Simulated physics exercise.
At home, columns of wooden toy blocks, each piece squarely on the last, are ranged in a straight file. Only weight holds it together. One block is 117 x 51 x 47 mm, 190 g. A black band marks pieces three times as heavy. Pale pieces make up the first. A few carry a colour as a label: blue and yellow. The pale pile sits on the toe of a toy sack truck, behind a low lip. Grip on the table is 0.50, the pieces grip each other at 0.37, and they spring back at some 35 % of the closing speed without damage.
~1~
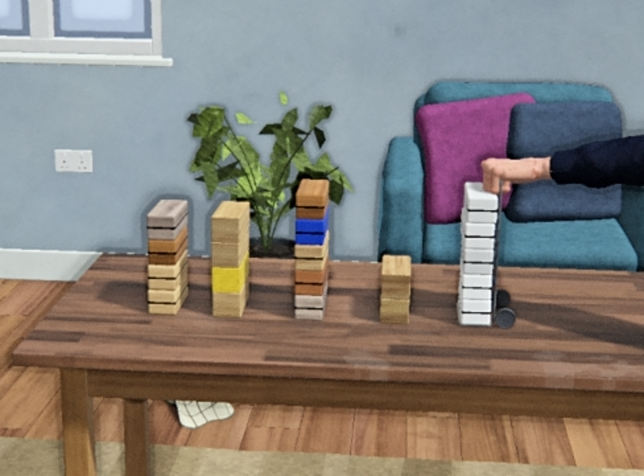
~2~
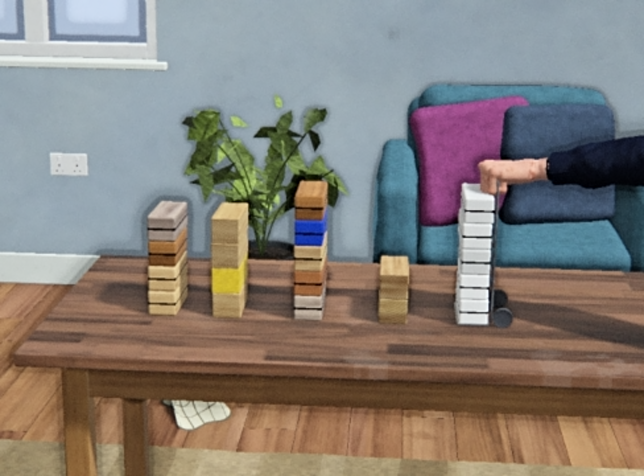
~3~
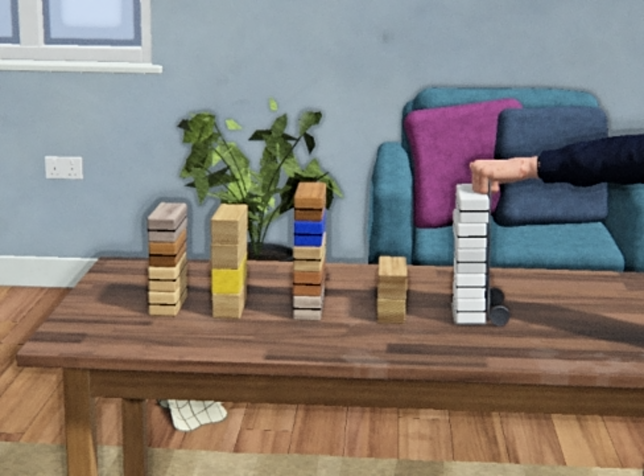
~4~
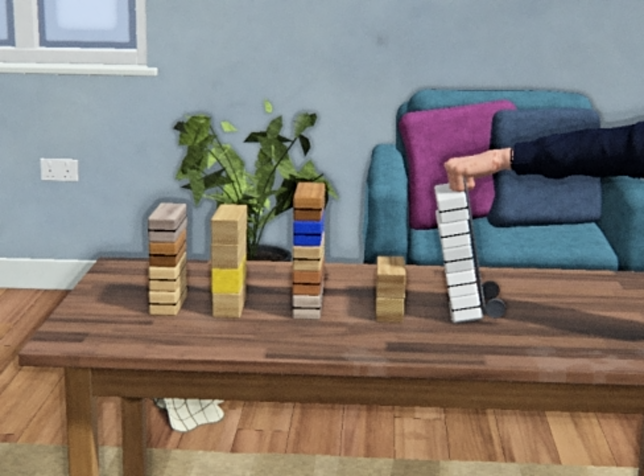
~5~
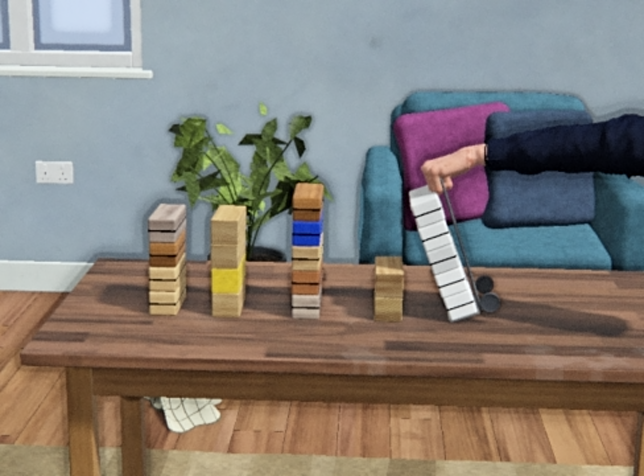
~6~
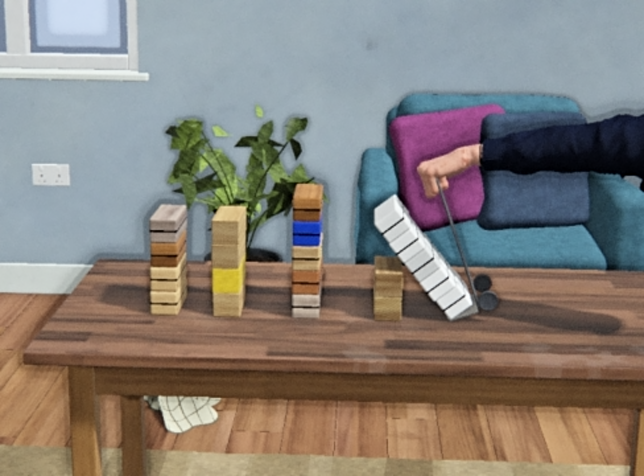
A hand tilting a toy sack truck leftward on a wooden table, its white block stack leaning away towards a short column.
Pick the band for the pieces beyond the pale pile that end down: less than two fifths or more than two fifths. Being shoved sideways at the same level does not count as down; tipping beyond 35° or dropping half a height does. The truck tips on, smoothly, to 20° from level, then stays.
Ending down: Less than two fifths.
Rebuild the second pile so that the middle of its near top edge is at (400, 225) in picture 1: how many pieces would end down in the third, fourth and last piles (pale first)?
In that case third 4, fourth 0, last 0.
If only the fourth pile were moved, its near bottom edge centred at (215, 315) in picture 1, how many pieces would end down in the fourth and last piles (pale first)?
Then fourth 0, last 0.
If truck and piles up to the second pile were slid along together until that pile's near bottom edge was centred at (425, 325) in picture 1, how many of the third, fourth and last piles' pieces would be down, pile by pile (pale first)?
Then third 0, fourth 0, last 0.
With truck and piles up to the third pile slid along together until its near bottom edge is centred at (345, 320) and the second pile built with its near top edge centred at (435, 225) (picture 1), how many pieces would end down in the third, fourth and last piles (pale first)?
Then third 4, fourth 2, last 0.
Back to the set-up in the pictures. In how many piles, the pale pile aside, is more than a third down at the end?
The count is 1.
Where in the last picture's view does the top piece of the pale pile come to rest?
At about (333, 299).
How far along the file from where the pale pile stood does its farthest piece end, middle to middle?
Roughly 26 cm along.
Then, 0.06 s after the last picture, 5 of the pale pile down; none of the 15 other blocks down, 1 disturbed.
Then, 0.17 s after the last picture, 5 of the pale pile down; none of the 15 other blocks down, 6 disturbed; blue block shifted 9 mm.
Then, 0.27 s after the last picture, 5 of the pale pile down; 1 of the 15 other blocks down; blue block shifted 10 mm.
At rest, 5 of the pale pile down; 1 of the 15 other blocks down; blue block shifted 11 mm; yellow block unmoved. That is 7 per cent. As the last picture would show them, middles, blue block near (302, 227), yellow block near (230, 273).
